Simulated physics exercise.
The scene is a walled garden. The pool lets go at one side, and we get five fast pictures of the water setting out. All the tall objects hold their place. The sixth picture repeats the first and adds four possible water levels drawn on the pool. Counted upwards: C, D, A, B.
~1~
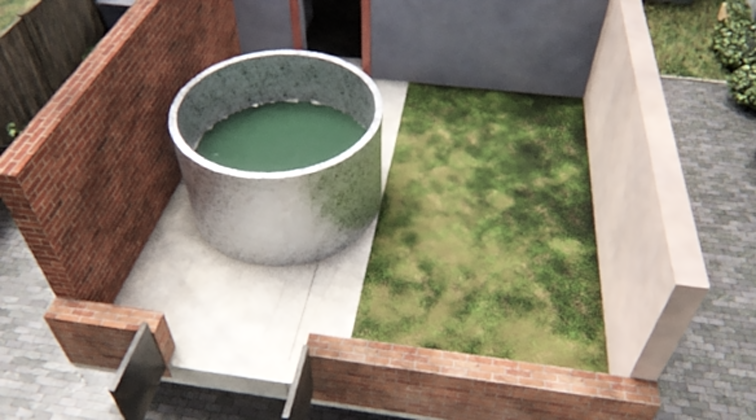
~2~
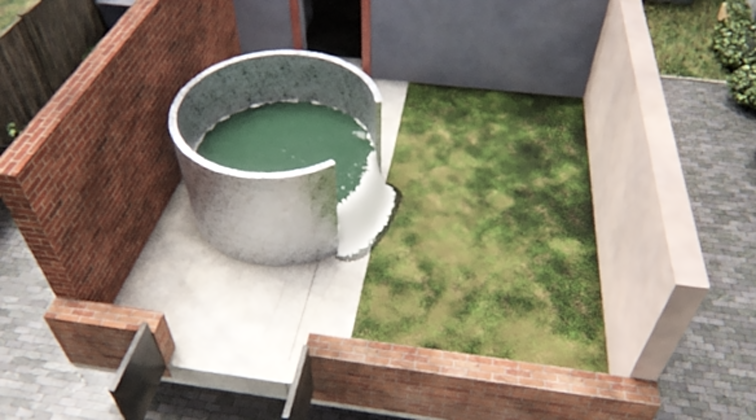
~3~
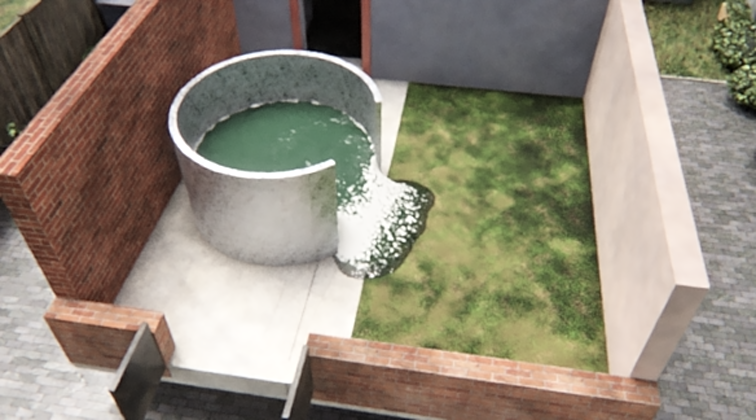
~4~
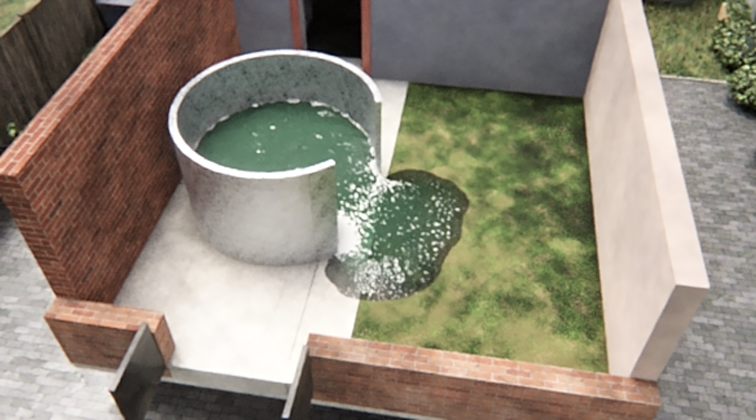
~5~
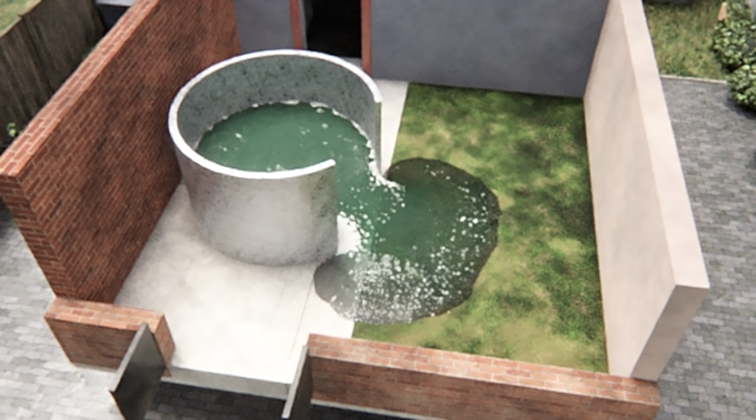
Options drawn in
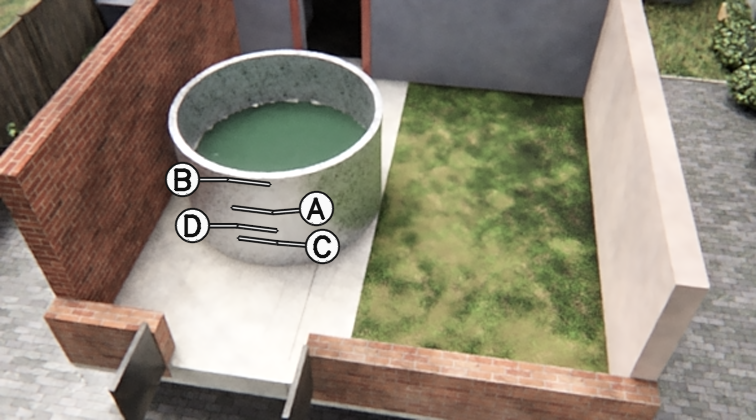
A round concrete pool in a walled garden opening on its right side, green water pouring out and spreading across the grass.
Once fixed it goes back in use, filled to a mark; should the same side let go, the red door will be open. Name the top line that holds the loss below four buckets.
Line A just does it.
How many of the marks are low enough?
Three of the four.
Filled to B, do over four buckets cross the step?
Yes, that goes wrong.
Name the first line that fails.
B it is.
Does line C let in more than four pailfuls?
No.
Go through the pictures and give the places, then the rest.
The first picture shows water in the pool at rest, its middle at (283, 155); foot of the red doorway at (334, 75); open gate at (235, 319).
In the second picture, 1 % of the ground under water, visible out to (341, 251).
In the third picture, 4 % of the ground under water, visible out to (417, 188).
In the fourth picture, 9 % of the ground under water, visible out to (460, 199).
In the fifth picture, 16 % of the ground under water, visible out to (490, 199).
In white, A at (253, 210); B at (247, 181); C at (258, 240); D at (256, 228); from the bottom up C, D, A, B.
For line A, a bucket or two gets in.
For line B, about 9 bucketfuls get in.
For line C, nothing gets over.
For line D, nothing gets over.
